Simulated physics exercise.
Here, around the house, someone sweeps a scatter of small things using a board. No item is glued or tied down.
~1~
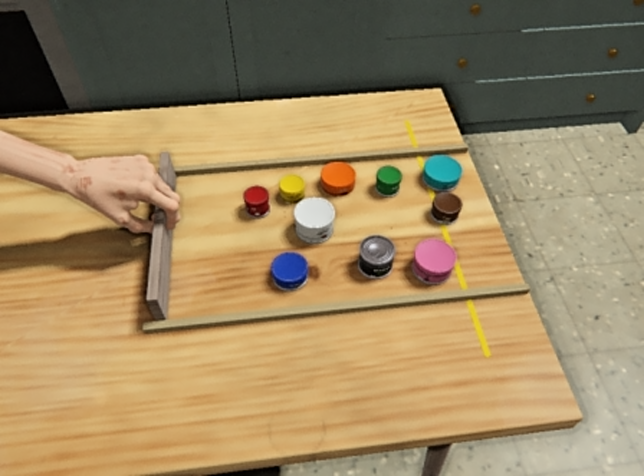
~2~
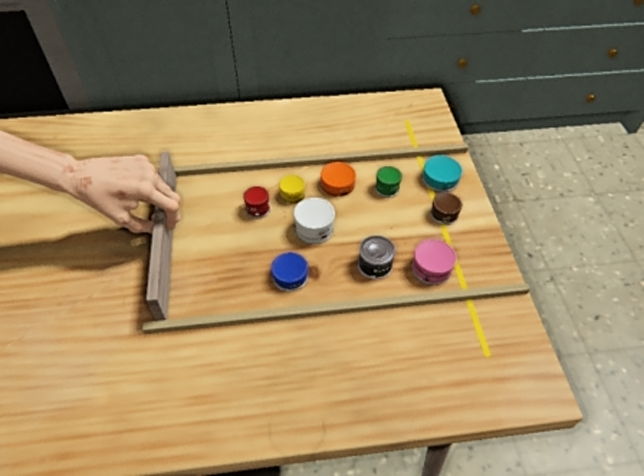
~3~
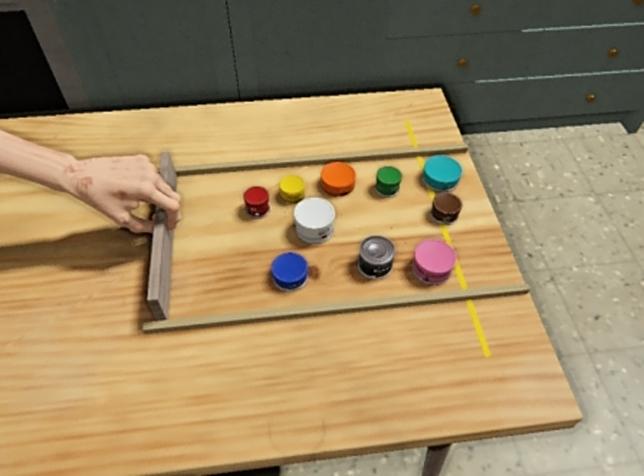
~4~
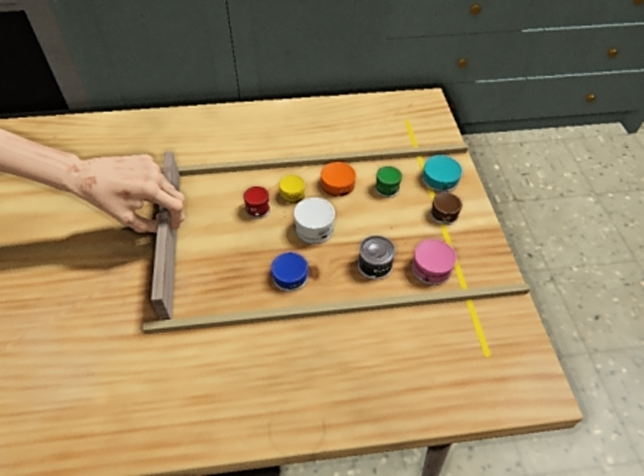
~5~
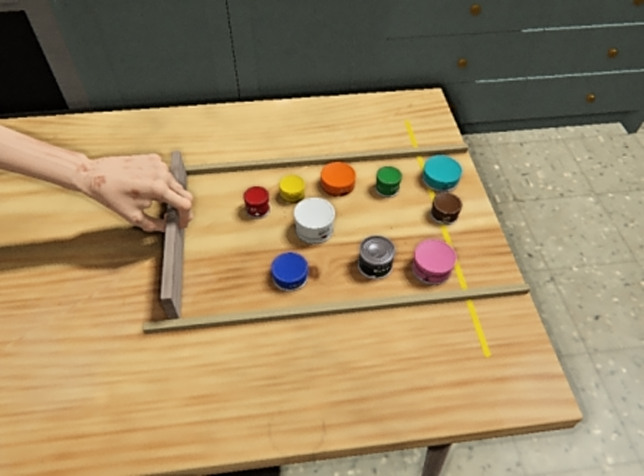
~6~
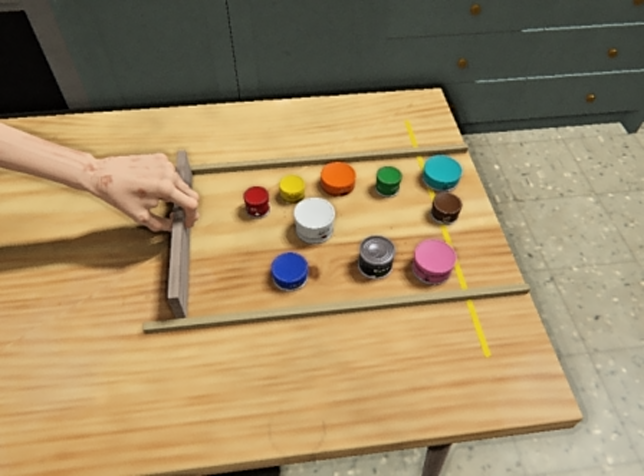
A hand slides an upright board slightly right across a wooden table toward scattered colourful tins.
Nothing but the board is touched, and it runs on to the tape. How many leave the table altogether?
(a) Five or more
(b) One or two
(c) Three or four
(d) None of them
One or two.
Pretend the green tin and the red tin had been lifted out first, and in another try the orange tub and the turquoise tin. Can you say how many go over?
The number fallen is 0, and in the other try 0.
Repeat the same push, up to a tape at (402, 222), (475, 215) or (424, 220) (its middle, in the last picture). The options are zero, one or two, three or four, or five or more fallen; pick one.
In turn: No fall at all, five or more, none.
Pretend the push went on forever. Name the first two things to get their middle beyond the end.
That would be the turquoise tin first and then the brown tin.
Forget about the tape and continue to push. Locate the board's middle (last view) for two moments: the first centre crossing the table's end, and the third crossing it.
First about (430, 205), next about (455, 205).
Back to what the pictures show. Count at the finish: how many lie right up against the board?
Contact count: 4.
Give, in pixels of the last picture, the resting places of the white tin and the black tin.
Approximately (460, 208) for one, approximately (493, 227) for the other.
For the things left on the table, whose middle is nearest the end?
That would be the brown tin, which ends nearest.
Soon after, none off yet; turquoise tin at rest near (442, 174); brown tin at rest near (446, 209); pink pot at rest near (433, 262).
In the end, the number that fall off is one or two; gone, turquoise tin.
